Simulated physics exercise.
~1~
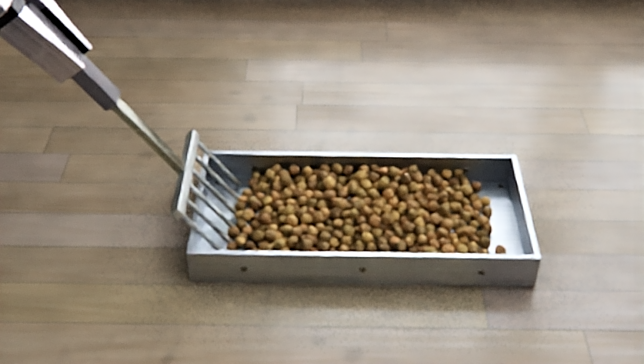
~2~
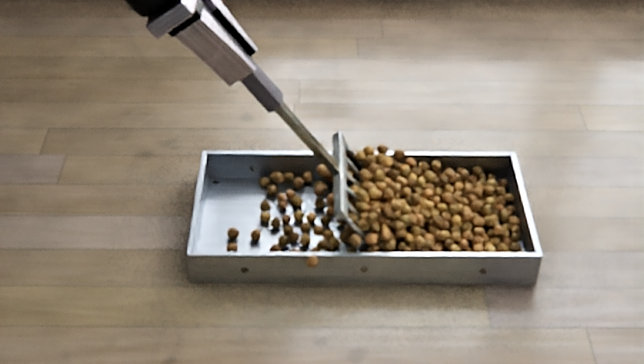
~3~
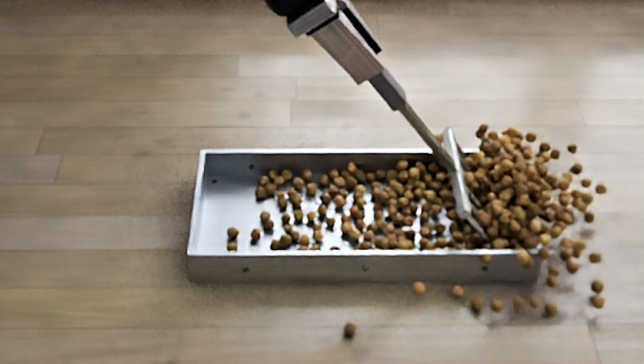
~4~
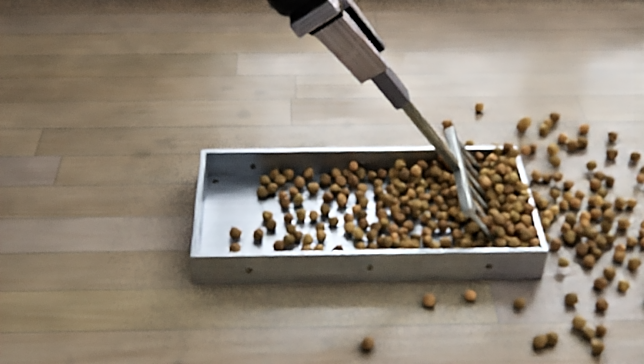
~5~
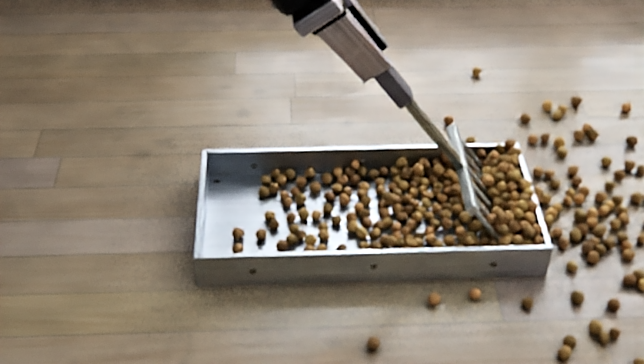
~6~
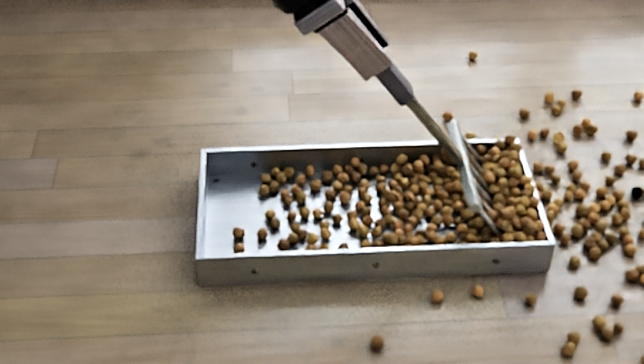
A robot arm drags a fork right through a tray of chickpeas, spilling many outside.
